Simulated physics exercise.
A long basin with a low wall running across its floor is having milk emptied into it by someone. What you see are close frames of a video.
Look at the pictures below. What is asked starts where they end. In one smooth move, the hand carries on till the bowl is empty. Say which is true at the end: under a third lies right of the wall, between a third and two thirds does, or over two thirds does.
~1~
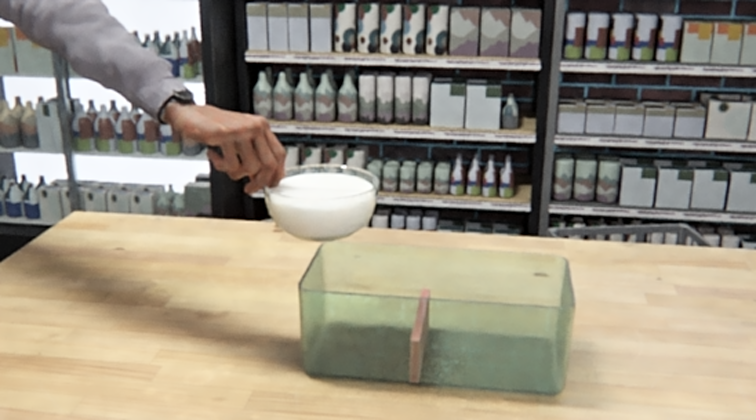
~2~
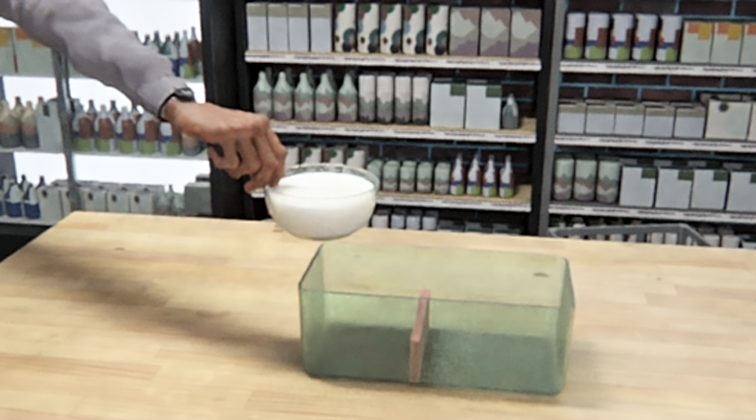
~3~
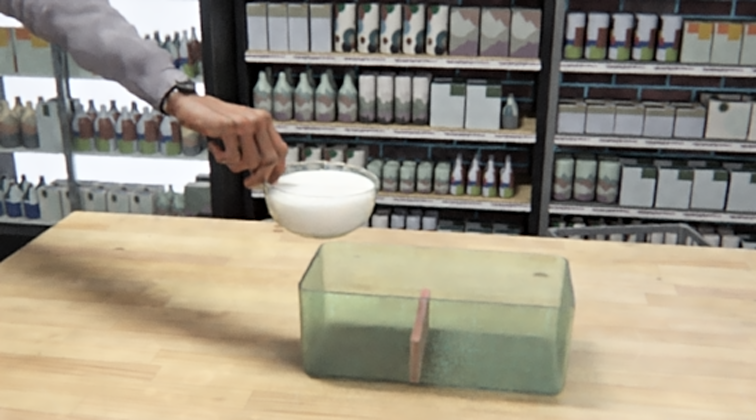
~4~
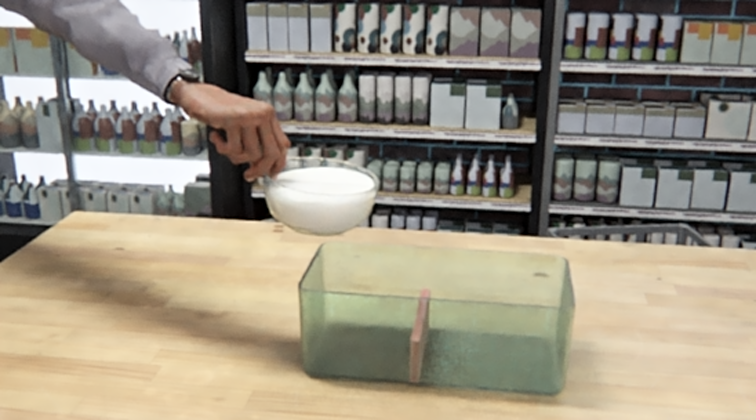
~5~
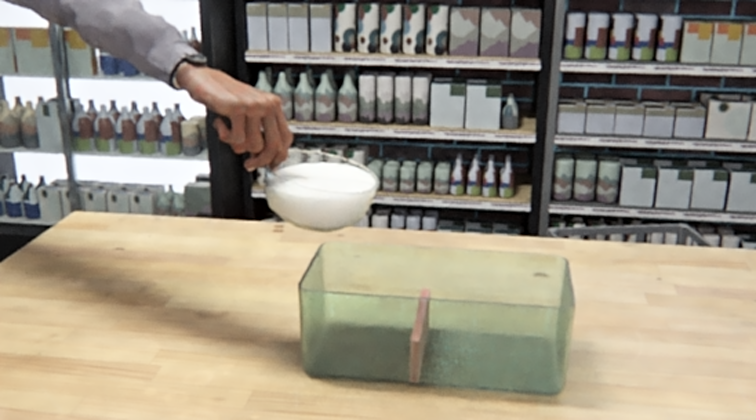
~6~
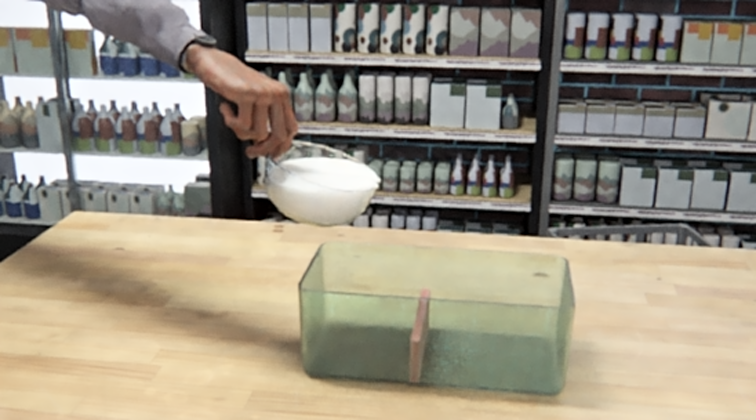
I reckon what ends right of the wall tops two thirds.
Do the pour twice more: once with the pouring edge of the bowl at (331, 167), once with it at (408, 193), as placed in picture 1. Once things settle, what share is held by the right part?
First try: Near 45 percent; second try: Near 95 percent.
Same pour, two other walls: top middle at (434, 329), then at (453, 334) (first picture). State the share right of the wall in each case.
In turn 85 and 65 in a hundred.
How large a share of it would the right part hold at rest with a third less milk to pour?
About 95 in a hundred.
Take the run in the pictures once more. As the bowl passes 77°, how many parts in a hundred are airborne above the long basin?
That comes to near 40 percent.
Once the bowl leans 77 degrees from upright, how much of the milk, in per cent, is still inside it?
Looks like roughly 30 percent is still held.
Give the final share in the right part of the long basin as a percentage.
About 95 per cent.
A moment on, the tilt is 77° and 29 per cent is still to pour, 4 is left of the wall and 25 right of it.
Next, the tilt is 112° and 0 per cent is still to pour, 6 is left of the wall and 89 right of it.
Then the tilt is 119° and 0 per cent is still to pour, 6 is left of the wall and 93 right of it.
Later the tilt is 119° and 0 per cent is still to pour, 6 is left of the wall and 93 right of it.
Finally, 6 per cent lies left of the wall, 93 right of it and 1 outside.
